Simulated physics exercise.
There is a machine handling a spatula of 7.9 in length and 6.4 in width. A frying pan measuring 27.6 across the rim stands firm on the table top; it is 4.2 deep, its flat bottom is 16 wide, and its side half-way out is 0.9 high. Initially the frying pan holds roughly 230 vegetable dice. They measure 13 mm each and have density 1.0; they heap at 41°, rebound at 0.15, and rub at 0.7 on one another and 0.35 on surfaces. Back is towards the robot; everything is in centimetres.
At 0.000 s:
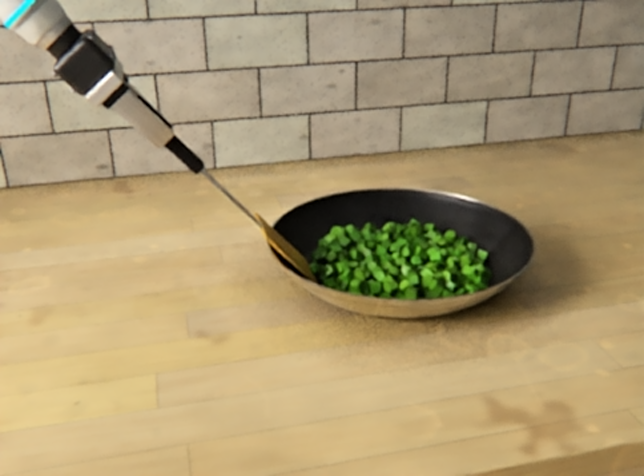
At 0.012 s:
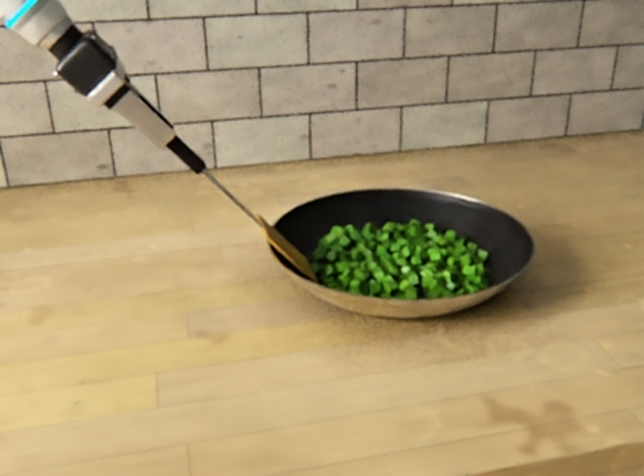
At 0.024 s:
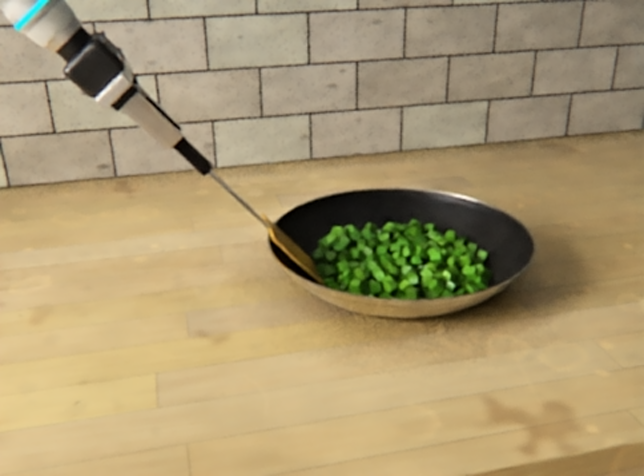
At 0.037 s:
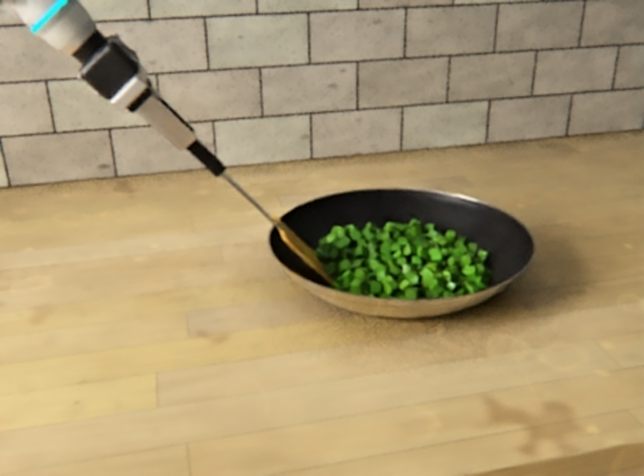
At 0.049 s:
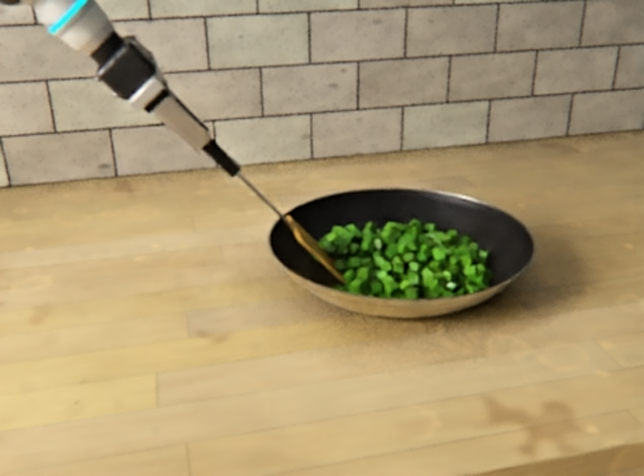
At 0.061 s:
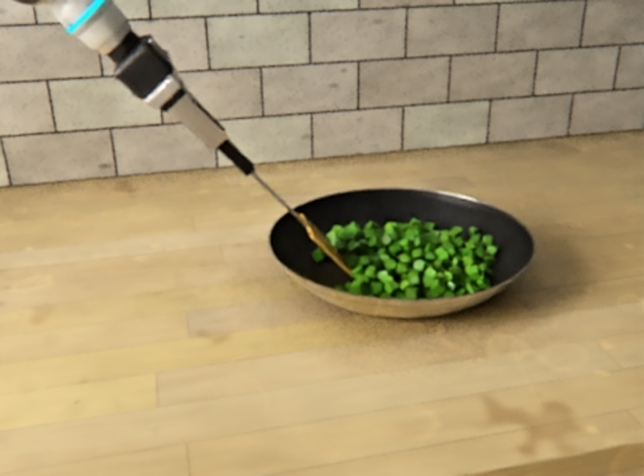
A robotic arm slid a spatula into a dark frying pan from its left side, slowly nudging the heap of bright green diced vegetables a little to the right on a wooden countertop.
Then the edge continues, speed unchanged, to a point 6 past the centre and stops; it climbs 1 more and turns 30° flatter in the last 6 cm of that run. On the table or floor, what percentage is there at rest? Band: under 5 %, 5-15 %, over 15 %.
5-15 %.
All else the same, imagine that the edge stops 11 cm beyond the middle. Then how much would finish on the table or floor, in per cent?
35 %, roughly.
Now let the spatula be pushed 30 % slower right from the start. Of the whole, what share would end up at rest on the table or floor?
Estimated share: Some 5 %.
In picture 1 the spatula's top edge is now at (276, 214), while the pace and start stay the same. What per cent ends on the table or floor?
Some 10 per cent.
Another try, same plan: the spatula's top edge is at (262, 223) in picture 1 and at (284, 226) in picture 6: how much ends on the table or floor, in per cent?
My guess would be close to 0 per cent.
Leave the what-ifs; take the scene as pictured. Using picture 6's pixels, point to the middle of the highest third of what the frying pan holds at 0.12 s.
Centre: Approx. (438, 241) in the last view.
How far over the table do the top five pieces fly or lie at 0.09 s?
About 4 cm.
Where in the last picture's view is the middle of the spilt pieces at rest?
Around pixel (576, 249).
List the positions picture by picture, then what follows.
In the first frame, the spatula top edge at (260, 225), sloping 50°; upper third of the load around (396, 256), from x 315 to 485, top at y 225; 231 in the frying pan.
In the second frame, the spatula top edge at (262, 225), sloping 50°; upper third of the load around (396, 256), from x 315 to 485, top at y 225.
In the third frame, the spatula top edge at (268, 226), sloping 50°; upper third of the load around (396, 256), from x 320 to 485, top at y 225.
In the fourth frame, the spatula top edge at (280, 227), sloping 50°; upper third of the load around (394, 255), from x 320 to 485, top at y 225.
In the fifth frame, the spatula top edge at (293, 227), sloping 50°; upper third of the load around (398, 251), from x 320 to 485, top at y 225.
In the sixth frame, the spatula top edge at (307, 226), sloping 50°; upper third of the load around (406, 247), from x 320 to 490, top at y 225; 231 in the frying pan.
After 0.09 s, sloping 50°, highest piece 4 above the table; 231 in the frying pan.
After 0.12 s, sloping 40°, highest piece 6 above the table; 230 in the frying pan, 1 on the blade or in flight.
After 0.34 s, sloping 20°, highest piece 5 above the table; 213 in the frying pan, 18 on the table or floor.
After 1.39 s, sloping 20°, highest piece 5 above the table; 213 in the frying pan, 18 on the table or floor.
In the end, 213 in the frying pan, 18 on the table or floor. That is 8 % on the table or floor.
